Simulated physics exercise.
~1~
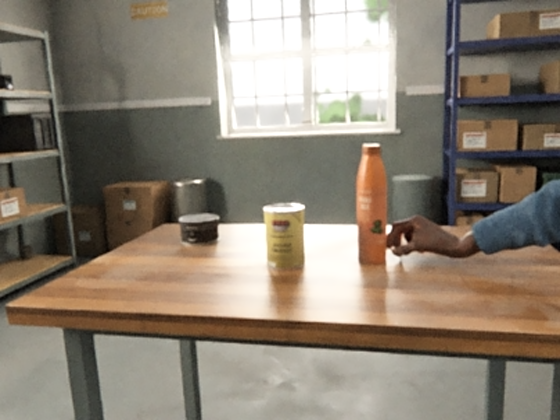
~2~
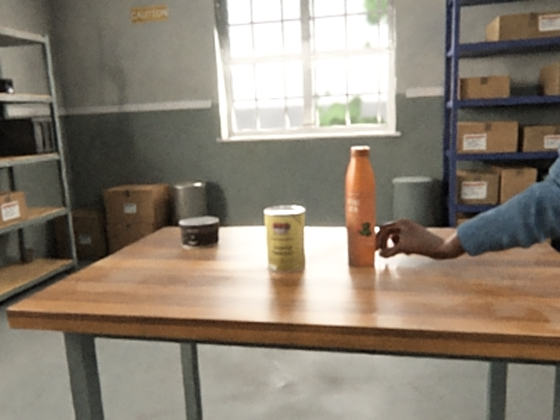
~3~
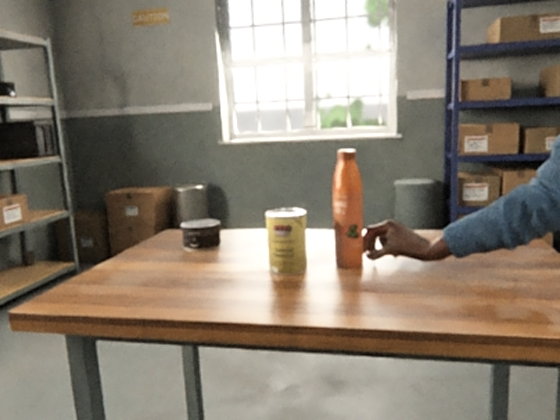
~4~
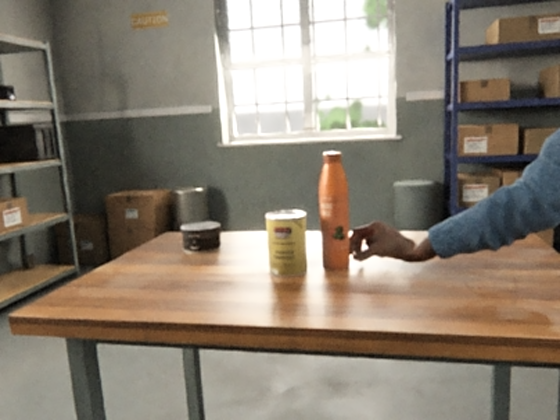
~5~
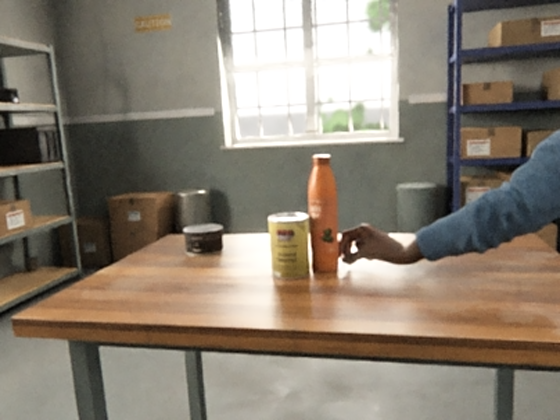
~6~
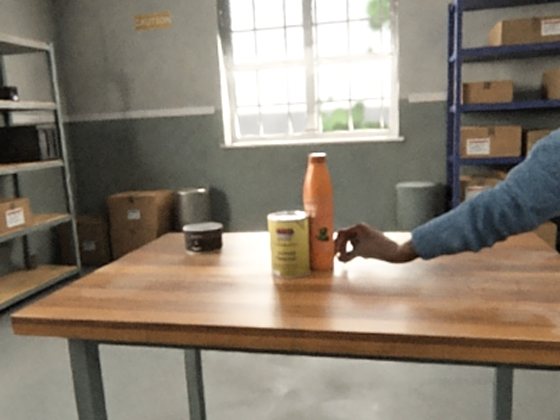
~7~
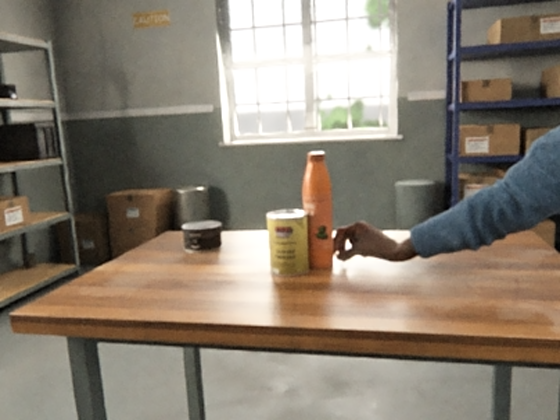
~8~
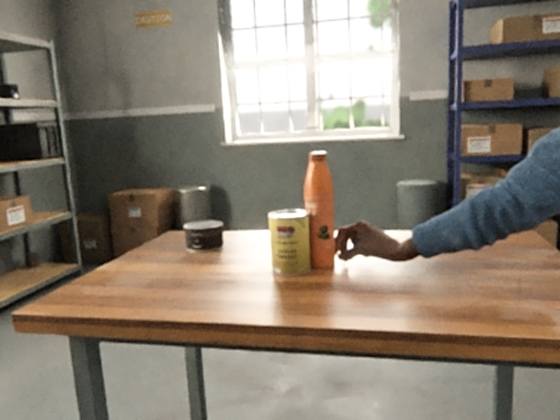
An orange bottle is pushed left by a fingertip and stops upright beside a yellow tin.
